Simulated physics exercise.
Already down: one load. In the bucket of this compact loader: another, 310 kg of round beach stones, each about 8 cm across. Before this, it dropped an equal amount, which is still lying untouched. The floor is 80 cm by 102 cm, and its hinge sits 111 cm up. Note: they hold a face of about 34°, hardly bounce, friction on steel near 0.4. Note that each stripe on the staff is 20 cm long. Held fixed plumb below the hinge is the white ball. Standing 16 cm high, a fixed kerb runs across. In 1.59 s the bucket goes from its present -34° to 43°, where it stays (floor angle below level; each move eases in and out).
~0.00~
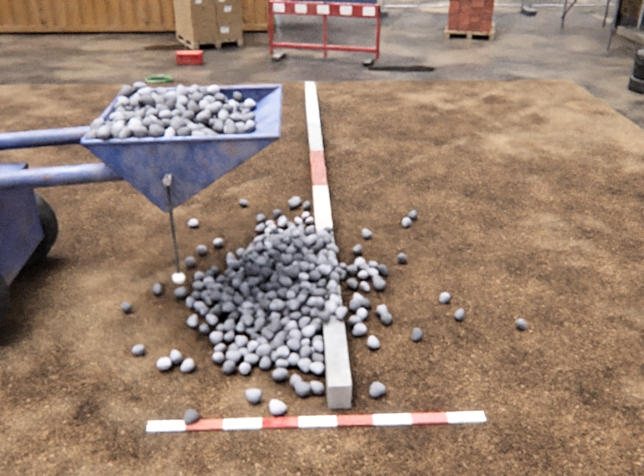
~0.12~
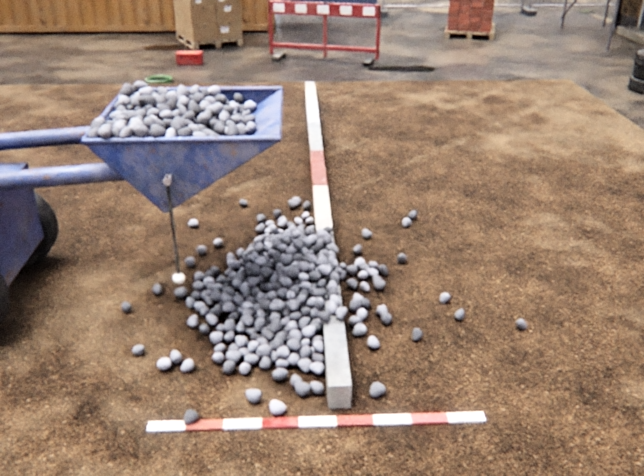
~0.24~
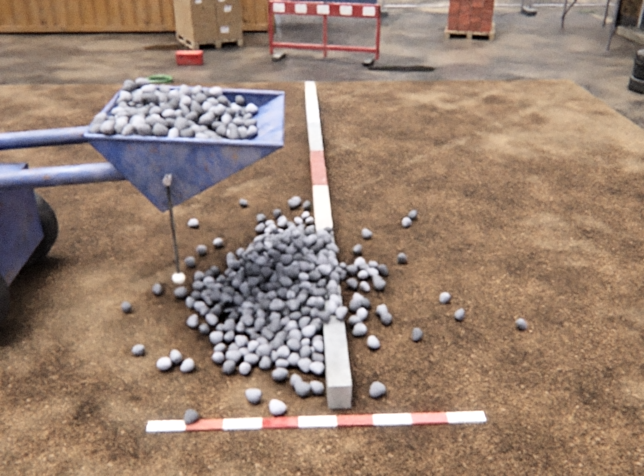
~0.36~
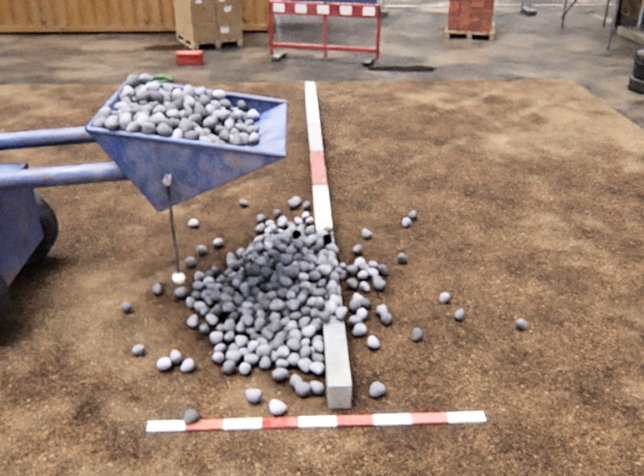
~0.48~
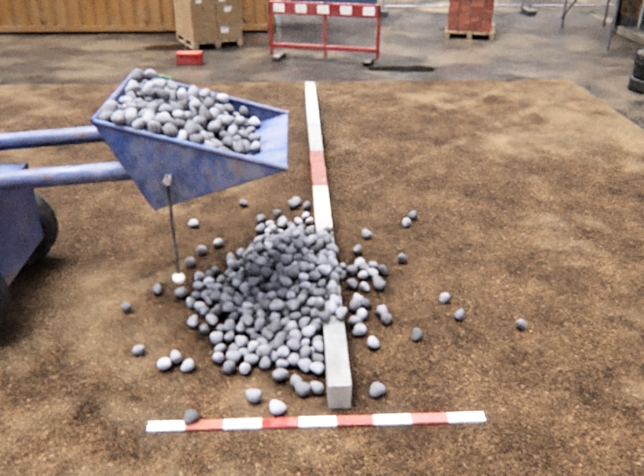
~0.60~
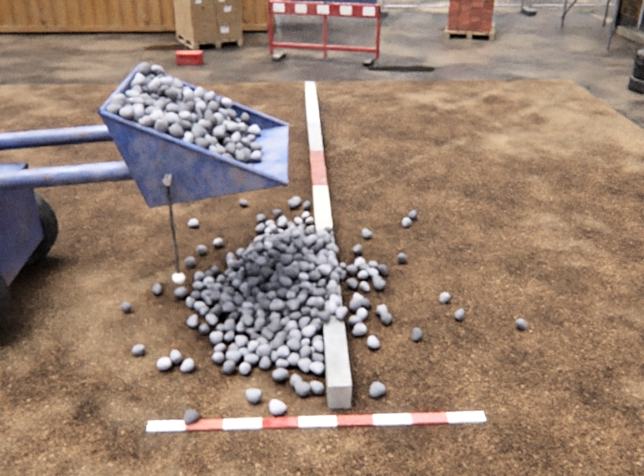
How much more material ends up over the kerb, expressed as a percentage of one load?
About 35 per cent of a load more.
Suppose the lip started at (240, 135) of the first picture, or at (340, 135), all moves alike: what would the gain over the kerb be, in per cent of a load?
Around 5 percent, then around 90 percent.
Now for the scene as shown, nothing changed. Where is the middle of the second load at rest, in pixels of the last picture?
Centre: Approx. (303, 276).
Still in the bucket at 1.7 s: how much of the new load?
Held: Around 15 % of the load.
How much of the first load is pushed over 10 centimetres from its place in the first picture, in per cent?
Near 15 per cent, I reckon.
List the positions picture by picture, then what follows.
The bucket is at -34°, its lip at (279, 136); the top of the load is at (162, 98). The earlier load is highest near (311, 252), 27 cm above ground level, 94 % on this side of the kerb, 6 % over the kerb, in the first picture.
The bucket is at -33°, its lip at (280, 139); the top of the load is at (162, 97); the stones move at 0.1 m/s on average, in the second picture.
Lip at (283, 145), floor tilted -29°, highest stones at (153, 94); the stones move at 0.1 m/s on average, in the third picture.
The bucket is at -24°, its lip at (285, 156); the top of the load is at (139, 89); the stones move at 0.2 m/s on average, in the fourth picture.
Lip at (287, 169), floor tilted -17°, highest stones at (144, 84); the stones move at 0.2 m/s on average, in the fifth picture.
Lip at (287, 183), floor tilted -9°, highest stones at (149, 81); the stones move at 0.3 m/s on average, in the sixth picture.
After 1.2 s the floor is at 31°; in per cent of one load, 92 in the bucket, 102 on this side of the kerb, 6 over the kerb; the foremost stones are at (428, 275).
After 1.7 s the floor is at 43°; in per cent of one load, 17 in the bucket, 164 on this side of the kerb, 19 over the kerb; the foremost stones are at (430, 273).
After 2.0 s the floor is at 43°; in per cent of one load, 0 in the bucket, 165 on this side of the kerb, 35 over the kerb; the foremost stones are at (460, 288).
After 4.6 s the floor is at 43°; in per cent of one load, 0 in the bucket, 159 on this side of the kerb, 42 over the kerb; the foremost stones are at (509, 278). Net gain over the kerb, 35.
